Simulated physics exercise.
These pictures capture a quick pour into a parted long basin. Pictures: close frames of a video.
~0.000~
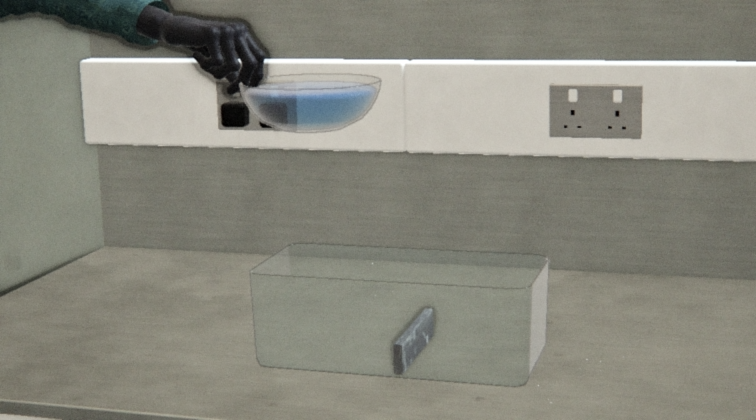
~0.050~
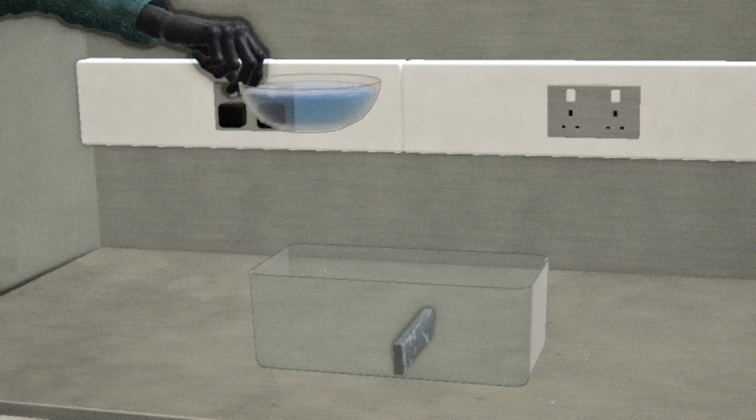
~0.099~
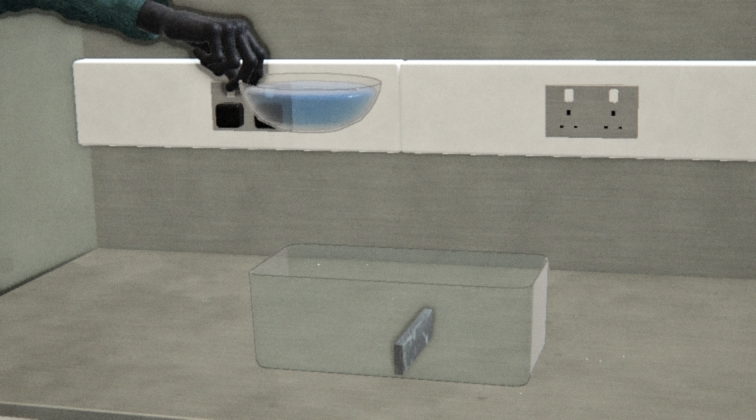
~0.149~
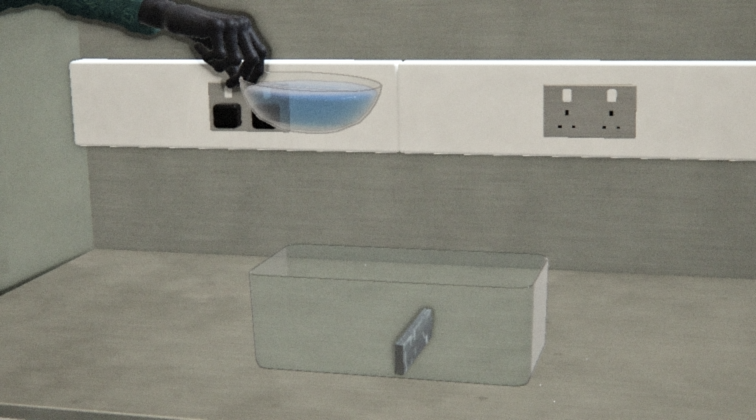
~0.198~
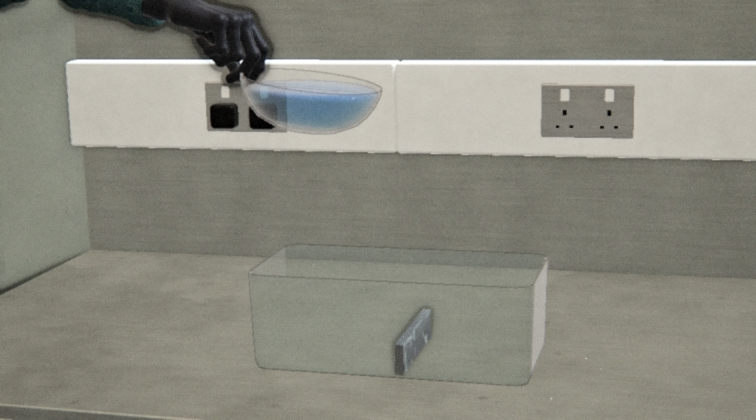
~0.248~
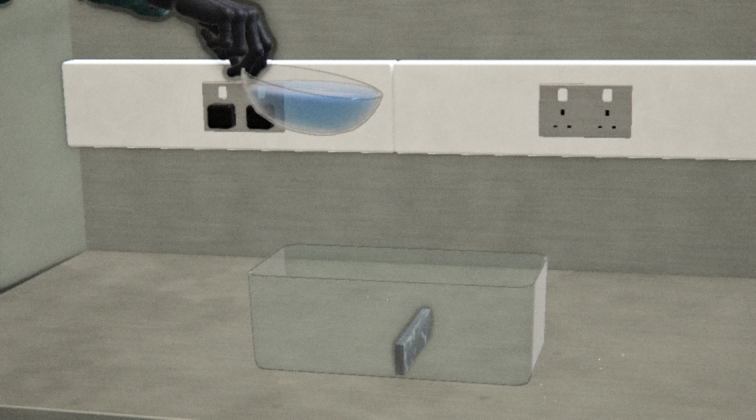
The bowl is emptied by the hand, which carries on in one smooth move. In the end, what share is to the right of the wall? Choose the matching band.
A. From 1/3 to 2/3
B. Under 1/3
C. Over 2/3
Over 2/3.
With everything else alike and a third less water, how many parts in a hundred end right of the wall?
I'd reckon close to 70 %.
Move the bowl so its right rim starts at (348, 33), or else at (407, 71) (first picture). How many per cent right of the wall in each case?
In order: Close to 60 and 85 percent.
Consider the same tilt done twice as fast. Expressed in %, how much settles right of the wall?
I'd say close to 55 %.
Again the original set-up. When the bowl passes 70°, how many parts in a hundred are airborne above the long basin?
About 50 per cent.
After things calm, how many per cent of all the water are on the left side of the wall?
About 25 percent.
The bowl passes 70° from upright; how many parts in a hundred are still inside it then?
Roughly 20 percent remains at that point.
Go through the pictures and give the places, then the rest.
In the first picture, tilt 0°; pouring edge (378, 84); surface from (251, 88) to (377, 89); the long basin's rim runs from (270, 259) to (540, 273); the wall's top is at (414, 327).
In the second picture, tilt 1°; pouring edge (378, 84); surface from (250, 88) to (376, 90).
In the third picture, tilt 2°; pouring edge (378, 86); surface from (250, 87) to (376, 90).
In the fourth picture, tilt 5°; pouring edge (379, 89); surface from (250, 85) to (377, 92).
In the fifth picture, tilt 8°; pouring edge (379, 93); surface from (251, 84) to (378, 93).
In the sixth picture, tilt 13°; pouring edge (380, 99); surface from (253, 84) to (380, 93).
A moment on, the bowl is tipped part way and 20 per cent is still to pour, 2 is left of the wall and 26 right of it.
Next, the bowl is tipped right over and 0 per cent is still to pour, 22 is left of the wall and 74 right of it.
Then the bowl is tipped right over and 0 per cent is still to pour, 24 is left of the wall and 74 right of it.
Later the bowl is tipped right over and 0 per cent is still to pour, 25 is left of the wall and 74 right of it.
Finally, 25 per cent lies left of the wall, 74 right of it and 1 outside.
